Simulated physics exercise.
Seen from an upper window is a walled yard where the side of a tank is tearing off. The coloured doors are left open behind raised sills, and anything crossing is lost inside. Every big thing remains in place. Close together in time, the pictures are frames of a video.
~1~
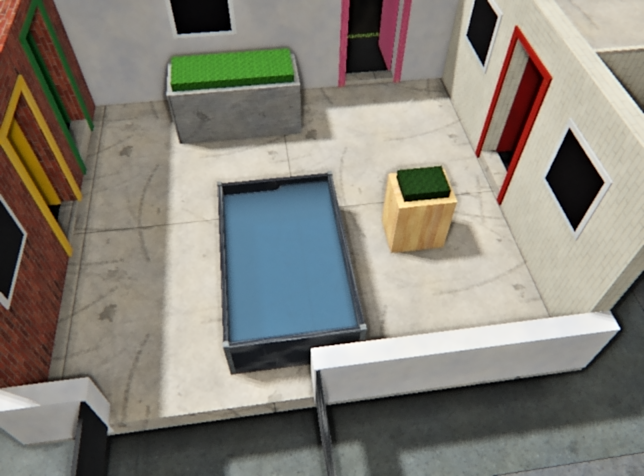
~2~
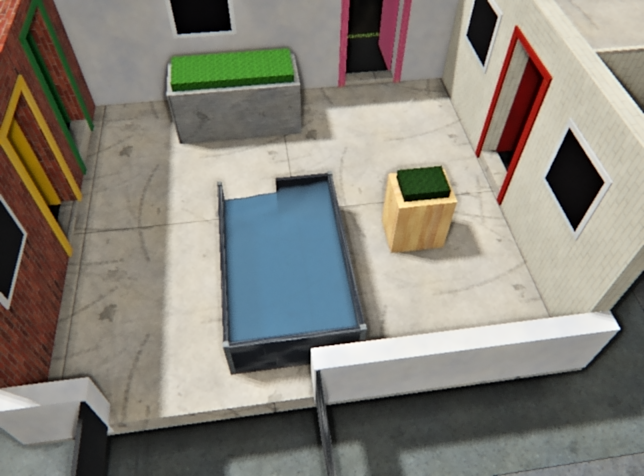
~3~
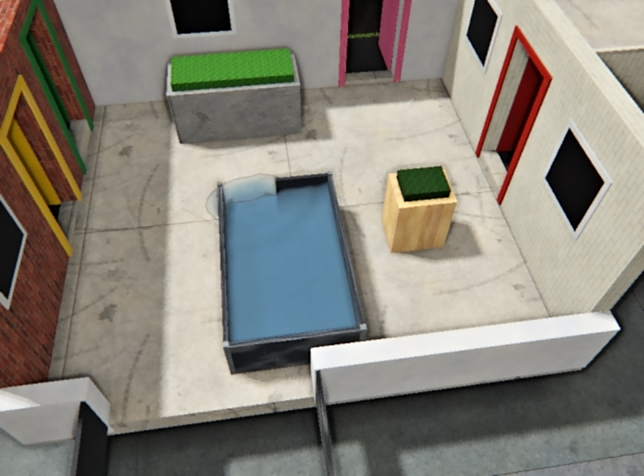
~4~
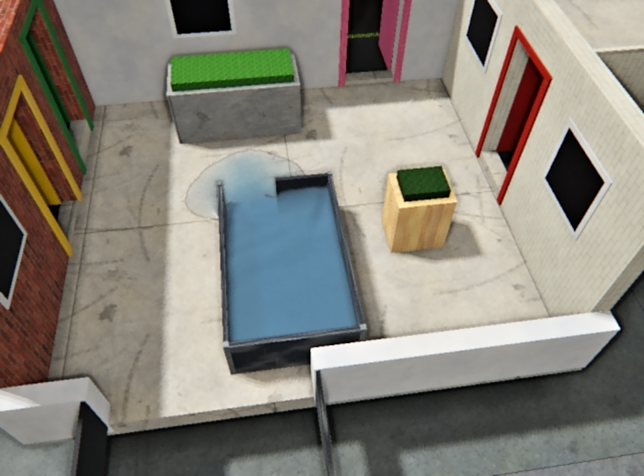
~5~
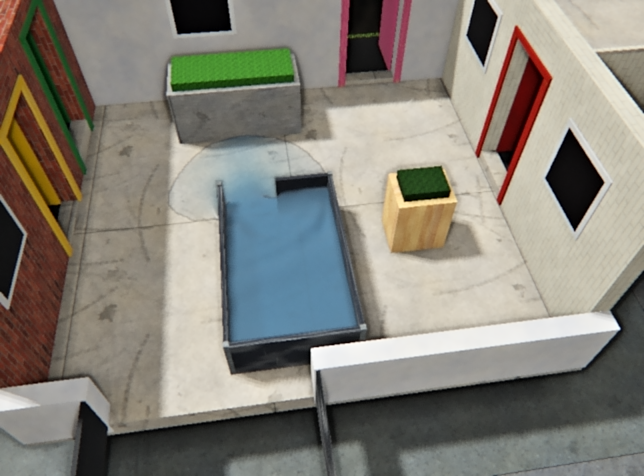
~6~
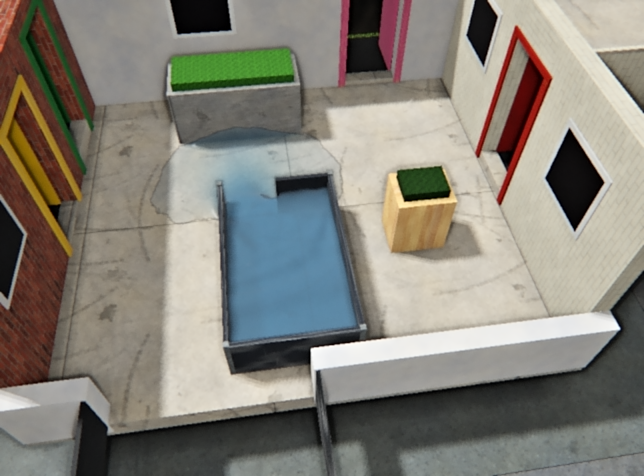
Water sits level in a dark-walled tank in a walled yard with coloured door surrounds, until a section of the tank's far side opens into a gap. Water pours out there and spreads over the pale floor in a thin, widening sheet, reaching toward the green-topped grey block behind.
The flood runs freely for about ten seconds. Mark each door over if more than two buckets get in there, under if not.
Yellow door - over; green door - under; pink door - under; red door - under.
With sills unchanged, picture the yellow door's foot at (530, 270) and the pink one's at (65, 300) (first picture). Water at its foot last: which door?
That's the one in yellow.
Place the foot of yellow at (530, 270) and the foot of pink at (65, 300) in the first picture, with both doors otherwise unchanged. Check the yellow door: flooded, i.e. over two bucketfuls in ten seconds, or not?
Logged - yellow door ends up lower.
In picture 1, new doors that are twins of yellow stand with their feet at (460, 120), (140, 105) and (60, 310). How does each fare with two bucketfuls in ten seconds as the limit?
Log: Door one is above the limit; door two is above the limit; door three is below the limit.
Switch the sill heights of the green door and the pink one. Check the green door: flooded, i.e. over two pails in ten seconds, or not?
Green: Exceeds the limit.
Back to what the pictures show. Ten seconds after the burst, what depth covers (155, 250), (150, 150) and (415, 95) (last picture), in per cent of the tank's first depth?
At the three places, in the order asked: Around 4, 10 and 12 per cent.
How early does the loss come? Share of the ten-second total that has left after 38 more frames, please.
My guess would be around 25 percent.
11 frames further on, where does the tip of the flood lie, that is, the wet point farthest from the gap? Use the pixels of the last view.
Farthest reach: About (423, 87).
A moment on, water covers 20 % of the floor; the yellow door not reached, the green door not reached, the pink door not reached, the red door not reached.
Next, water covers 35 % of the floor; the yellow door not reached, the green door wet at the sill, nothing in, the pink door wet at the sill, nothing in, the red door not reached.
Then, water covers 60 % of the floor; the yellow door under two buckets in, the green door wet at the sill, nothing in, the pink door wet at the sill, nothing in, the red door wet at the sill, nothing in.
Later, water covers 80 % of the floor; the yellow door over two buckets in, the green door wet at the sill, nothing in, the pink door under two buckets in, the red door wet at the sill, nothing in.
In the end, water covers 95 % of the floor; the yellow door over two buckets in, the green door wet at the sill, nothing in, the pink door under two buckets in, the red door wet at the sill, nothing in.
